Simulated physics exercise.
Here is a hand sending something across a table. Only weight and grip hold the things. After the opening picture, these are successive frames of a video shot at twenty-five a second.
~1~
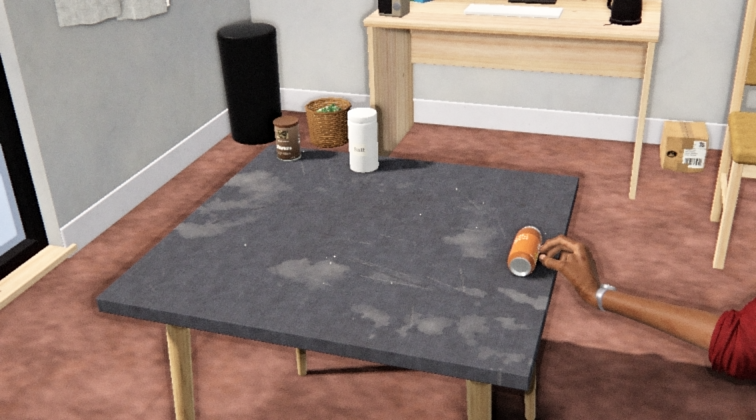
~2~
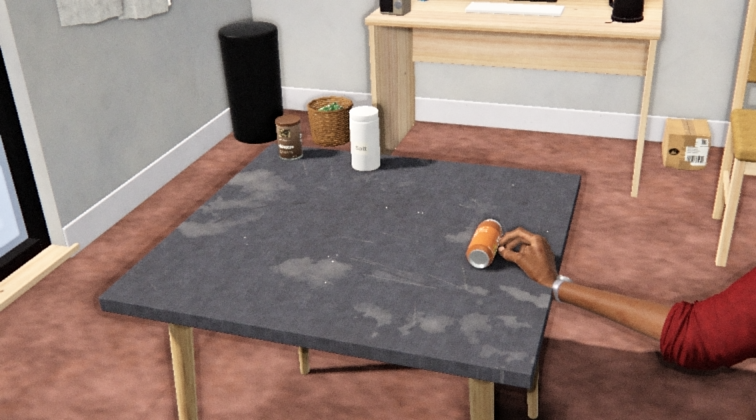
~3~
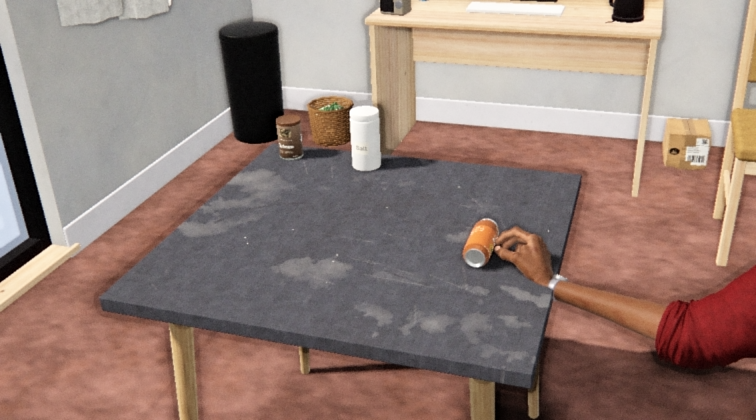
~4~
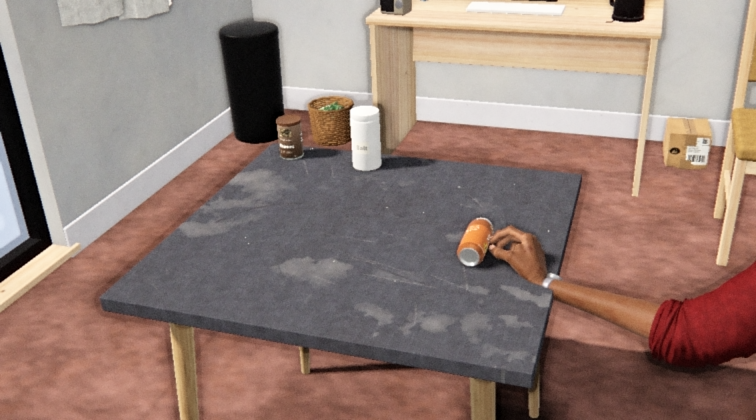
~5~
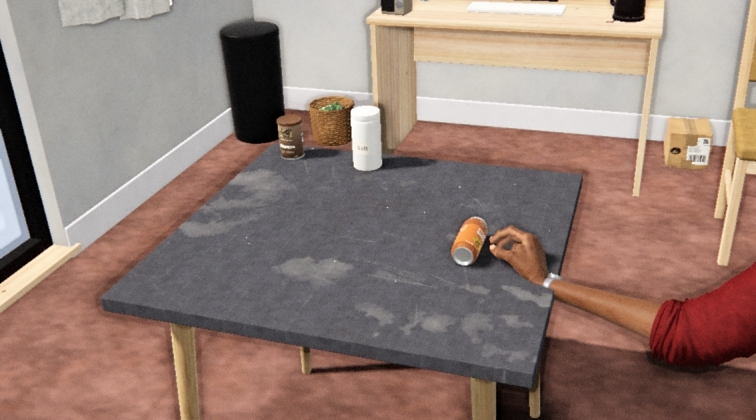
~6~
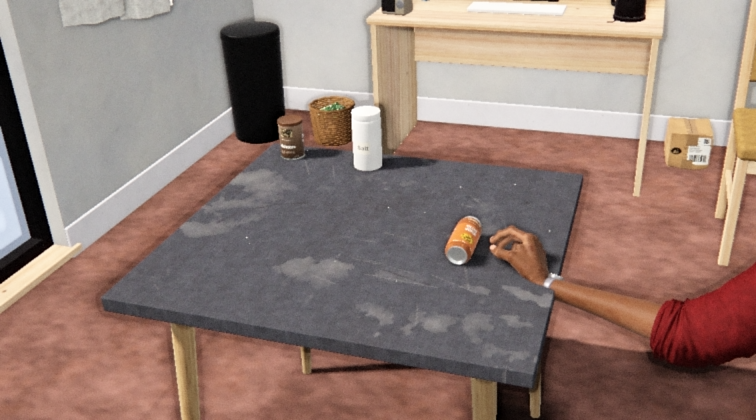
An orange can rolls left across the dark table as a hand pushes and releases it.
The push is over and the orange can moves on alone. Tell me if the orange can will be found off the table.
The orange can is still on the table.
Then, 0.20 s on from there, orange can shifted well along near (435, 237).
Then, 0.40 s on from there, orange can shifted well along near (413, 233).
Then, 0.80 s on from there, orange can shifted well along near (383, 230).
In the end, moved from the start, orange can. At the end, from the last picture's camera, orange can near (375, 229).
